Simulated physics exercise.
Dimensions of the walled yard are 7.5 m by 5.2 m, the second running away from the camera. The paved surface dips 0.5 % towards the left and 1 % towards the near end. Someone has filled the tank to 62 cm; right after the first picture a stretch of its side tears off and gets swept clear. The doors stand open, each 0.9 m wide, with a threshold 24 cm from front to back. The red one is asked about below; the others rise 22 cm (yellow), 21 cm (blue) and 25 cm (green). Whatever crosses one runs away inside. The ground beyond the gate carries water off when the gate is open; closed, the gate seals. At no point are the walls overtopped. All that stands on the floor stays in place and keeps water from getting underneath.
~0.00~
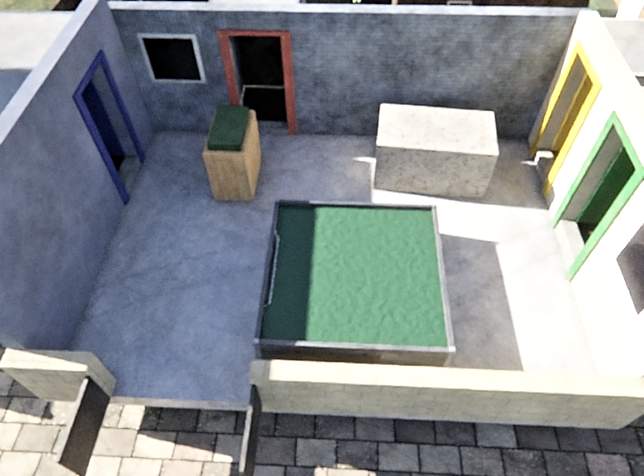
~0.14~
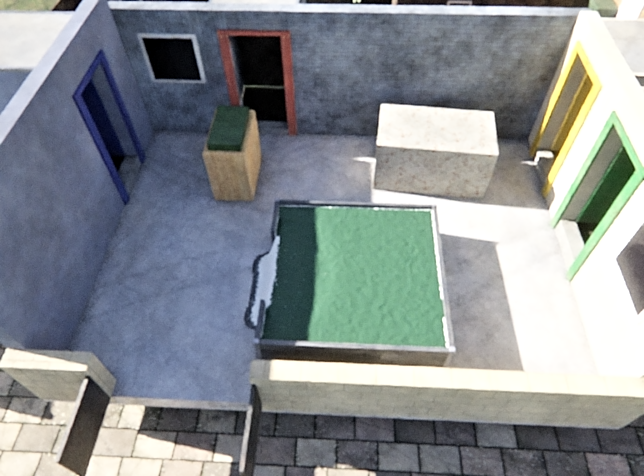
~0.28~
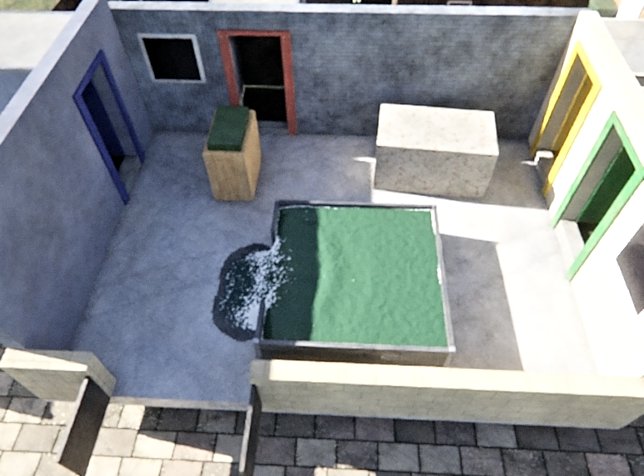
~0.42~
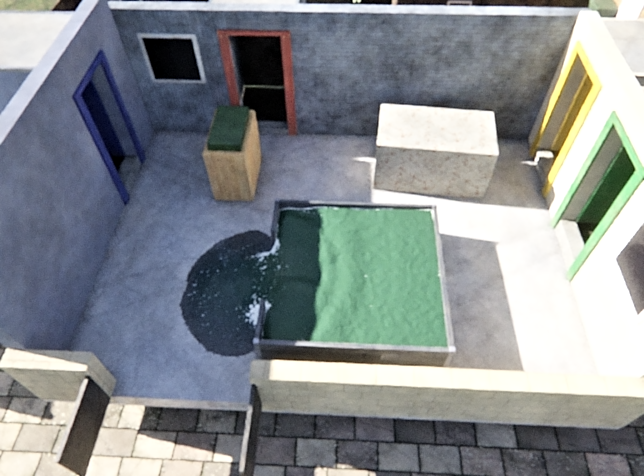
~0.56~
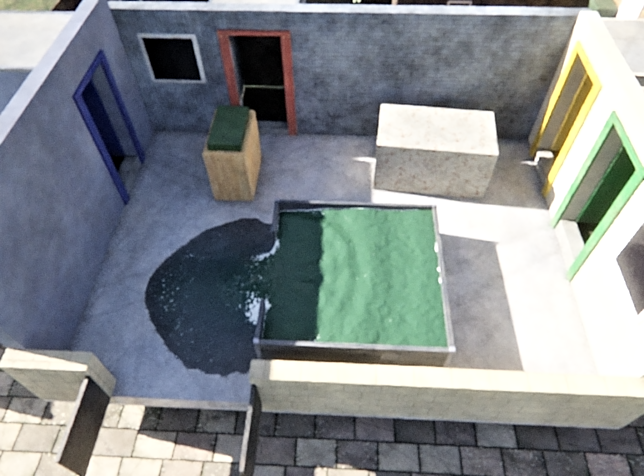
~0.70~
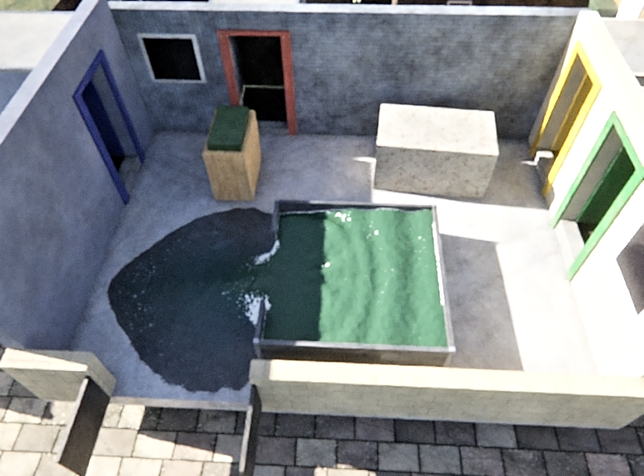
Green water in a square tank bursting through its left side and spreading in a dark pool across the walled yard's paving.
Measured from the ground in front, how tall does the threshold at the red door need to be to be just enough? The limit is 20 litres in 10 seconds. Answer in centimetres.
It needs to be about 7.5 cm tall.
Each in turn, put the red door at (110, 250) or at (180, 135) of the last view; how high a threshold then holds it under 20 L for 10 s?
Minimums: About 26 cm and 21 cm.
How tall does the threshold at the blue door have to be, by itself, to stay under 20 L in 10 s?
For blue, a step near 15 cm.
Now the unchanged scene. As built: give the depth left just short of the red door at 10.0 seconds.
It comes to about 7.5 centimetres deep.
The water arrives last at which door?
Answer: Green.
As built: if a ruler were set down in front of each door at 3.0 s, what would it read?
Lab note, cm: Red 0; yellow 0; blue 16; green 0.
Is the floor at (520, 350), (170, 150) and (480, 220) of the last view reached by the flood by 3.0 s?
Status: Clear / submerged / clear.
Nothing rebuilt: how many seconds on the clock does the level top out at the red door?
It peaks at about 4.5 s.
After 1.4 s water covers 30 % of the floor, deepest (42 cm) near (58, 376); it has not reached the red door.
After 3.0 s water covers 35 % of the floor, deepest (34 cm) near (63, 364); it has not reached the red door.
After 10.0 s water covers 80 % of the floor, deepest (18 cm) near (72, 341); 8 cm at the red door, 1 litre in over its 12 cm threshold.
At the red door as built, the water arrived by 3.2 s and peaked near 12 cm at 4.6 s.
Run again over the same 10 s with other heights there, 32 litres in over 6.5 cm, 9 litres over 9 cm. The limit of 20 litres is kept from about 7.5 cm up.
